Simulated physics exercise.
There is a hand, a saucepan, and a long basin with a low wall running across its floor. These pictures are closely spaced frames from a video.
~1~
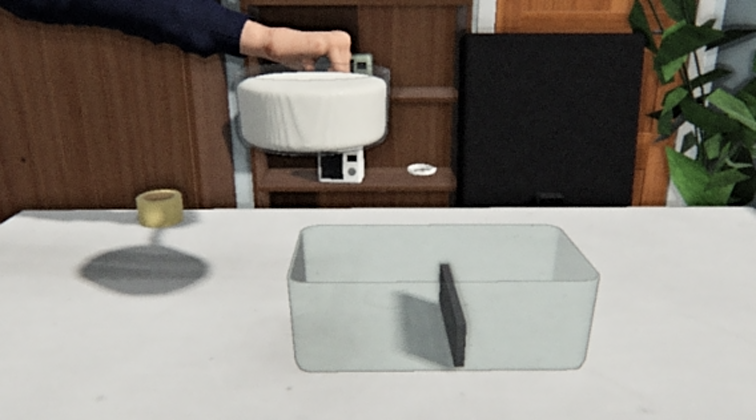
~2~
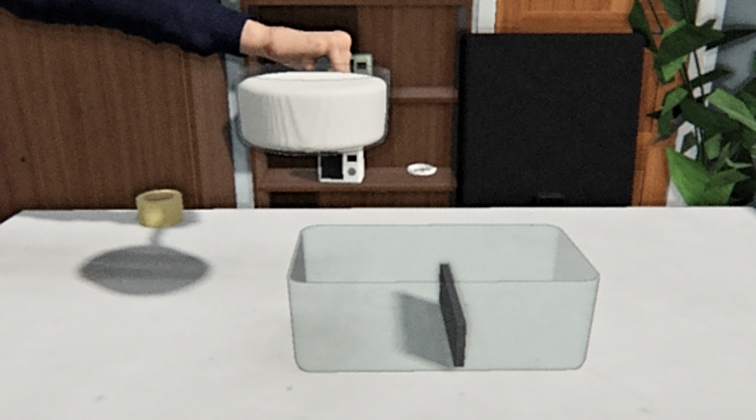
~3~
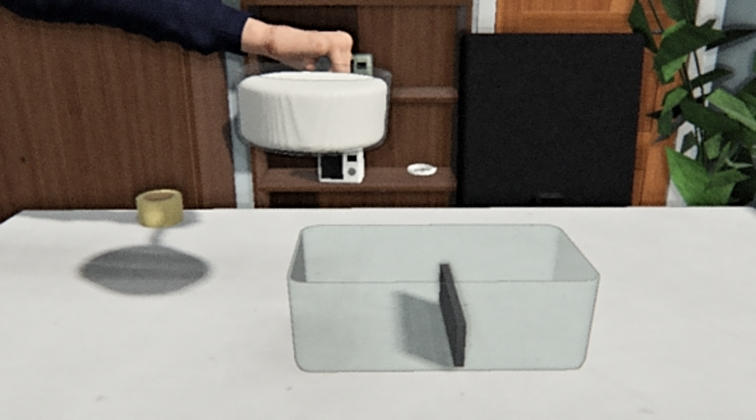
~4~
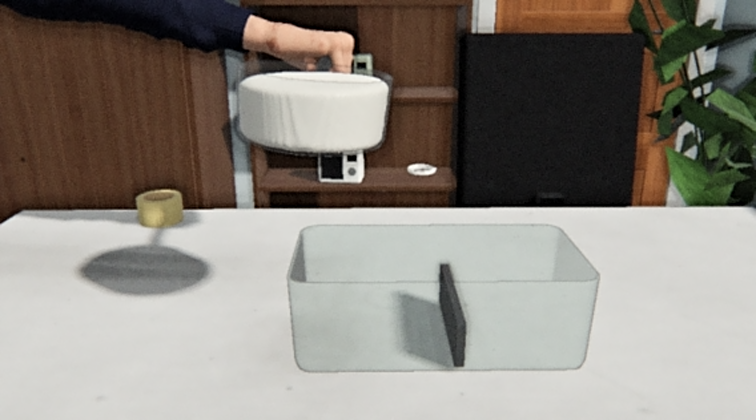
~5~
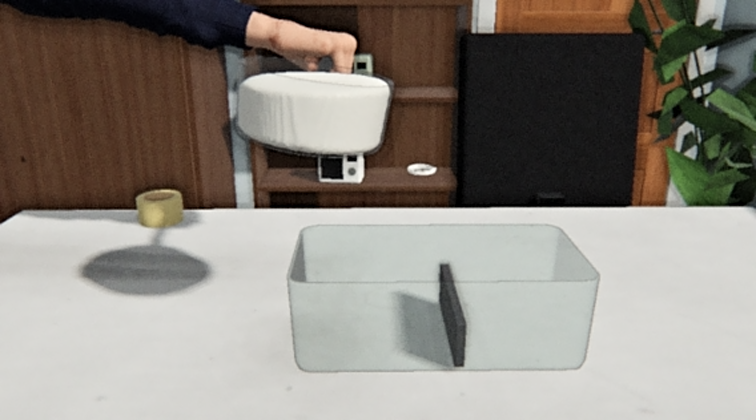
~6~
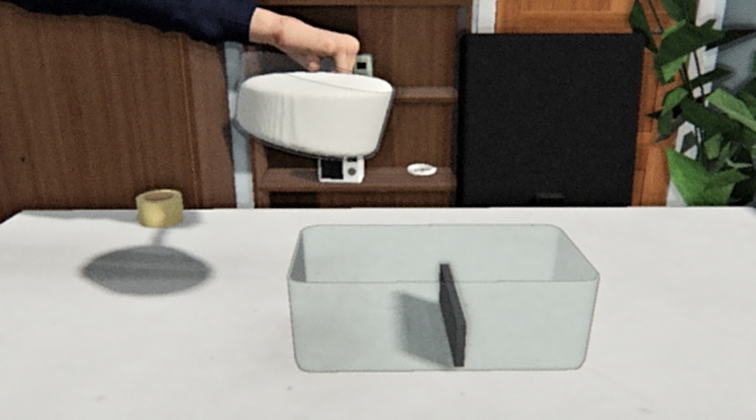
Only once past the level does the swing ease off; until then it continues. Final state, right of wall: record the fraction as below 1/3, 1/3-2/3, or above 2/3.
The share right of the wall is going to reach a third without passing two thirds.
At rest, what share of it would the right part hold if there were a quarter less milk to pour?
Roughly 30 in a hundred.
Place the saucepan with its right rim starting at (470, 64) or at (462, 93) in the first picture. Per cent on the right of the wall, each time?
First try: 90 percent; second try: 90 percent.
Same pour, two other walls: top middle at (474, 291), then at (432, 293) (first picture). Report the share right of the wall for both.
15 % and 65 %, roughly.
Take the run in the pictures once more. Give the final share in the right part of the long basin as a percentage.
Roughly 50 per cent.
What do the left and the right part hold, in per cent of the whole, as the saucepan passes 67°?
I'd put the left part near 5 per cent and the right part near 15.
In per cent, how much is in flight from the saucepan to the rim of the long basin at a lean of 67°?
35 per cent.
A moment on, the saucepan is tipped part way and 45 per cent is still to pour, 6 is left of the wall and 13 right of it.
Next, the saucepan is tipped on its side and 7 per cent is still to pour, 36 is left of the wall and 48 right of it.
Then the saucepan is tipped right over and 0 per cent is still to pour, 49 is left of the wall and 49 right of it.
Later the saucepan is tipped right over and 0 per cent is still to pour, 50 is left of the wall and 49 right of it.
Finally, 50 per cent lies left of the wall, 49 right of it and 1 outside.
